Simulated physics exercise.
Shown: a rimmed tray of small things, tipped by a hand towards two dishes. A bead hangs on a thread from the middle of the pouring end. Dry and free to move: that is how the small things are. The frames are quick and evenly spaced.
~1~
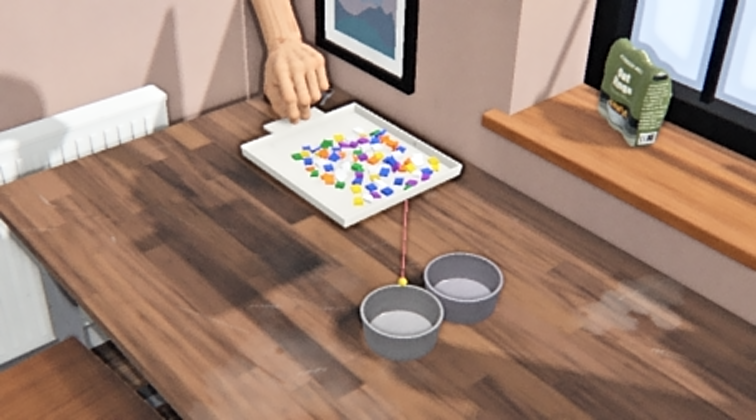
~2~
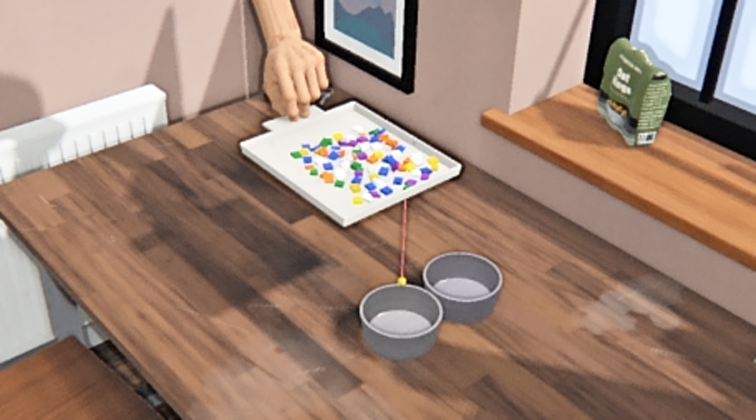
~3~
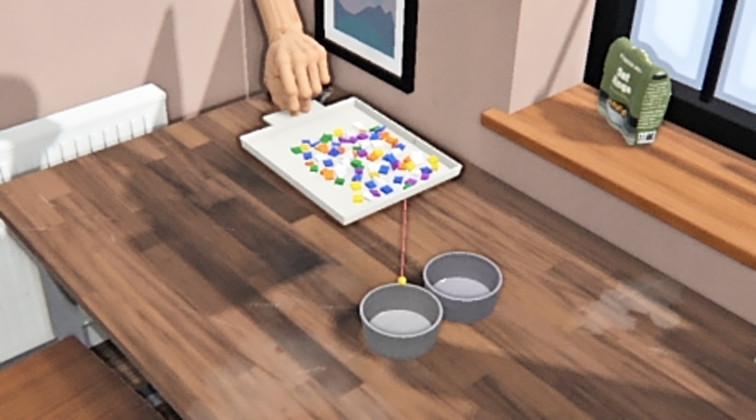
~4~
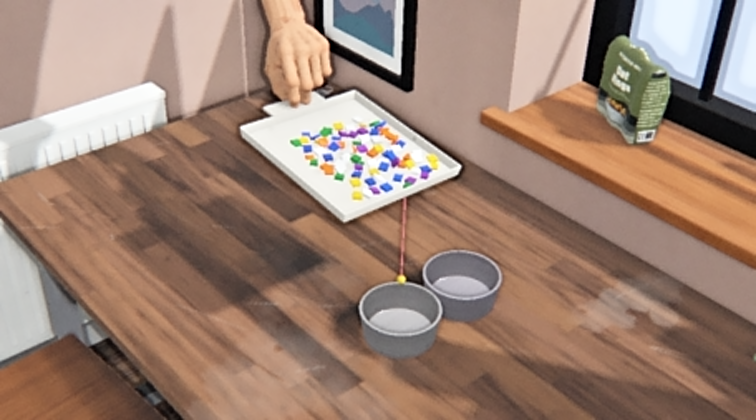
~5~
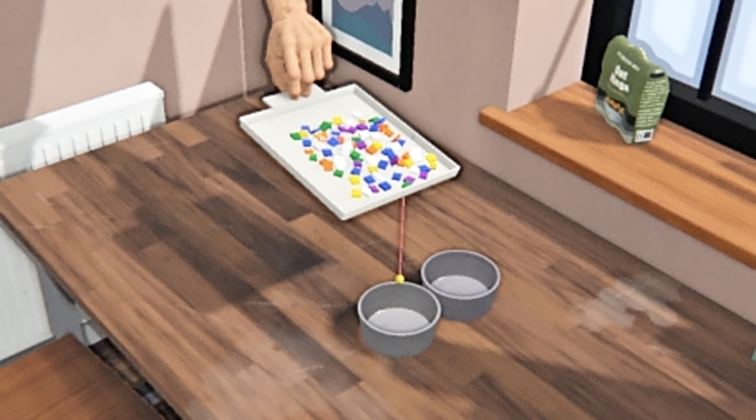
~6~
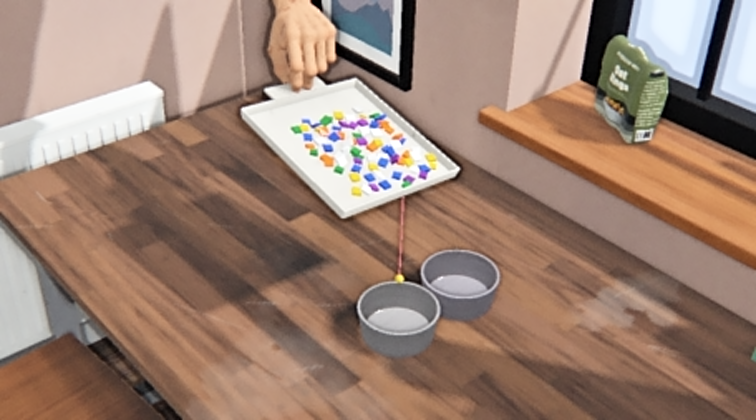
A hand slightly tilts a white tray of colourful tiles above two grey dishes.
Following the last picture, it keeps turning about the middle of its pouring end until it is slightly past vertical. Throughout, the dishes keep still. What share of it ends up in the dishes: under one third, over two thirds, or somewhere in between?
Over two thirds.
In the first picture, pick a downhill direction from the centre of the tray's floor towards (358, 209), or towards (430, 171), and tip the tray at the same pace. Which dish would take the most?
Heading one - the leftward dish; heading two - the rightward dish.
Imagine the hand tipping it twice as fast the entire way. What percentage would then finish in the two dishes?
About 80 in a hundred.
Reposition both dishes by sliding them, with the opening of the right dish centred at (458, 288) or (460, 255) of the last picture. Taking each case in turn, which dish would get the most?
In the first try it is the one to the right, in the second it is the one to the right.
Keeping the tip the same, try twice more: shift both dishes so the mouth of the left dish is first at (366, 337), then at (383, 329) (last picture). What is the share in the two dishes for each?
Trial 1 near 30 percent, trial 2 near 60 percent.
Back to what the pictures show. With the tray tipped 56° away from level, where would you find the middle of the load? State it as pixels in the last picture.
Somewhere about (410, 154).
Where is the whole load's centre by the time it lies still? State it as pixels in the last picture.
Roughly at (451, 295).
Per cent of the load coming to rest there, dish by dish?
Per hundred pieces: Left dish roughly 10, right dish roughly 80.
Soon, tray tipped steeply; all on the tray.
A while on, tray tipped right over; most on the tray; about a quarter in the right dish.
Towards the end, tray tipped past a quarter turn; a small part in the left dish; most in the right dish; a small part outside both.
Finally, tray tipped past a quarter turn; a small part in the left dish; most in the right dish; a small part outside both.
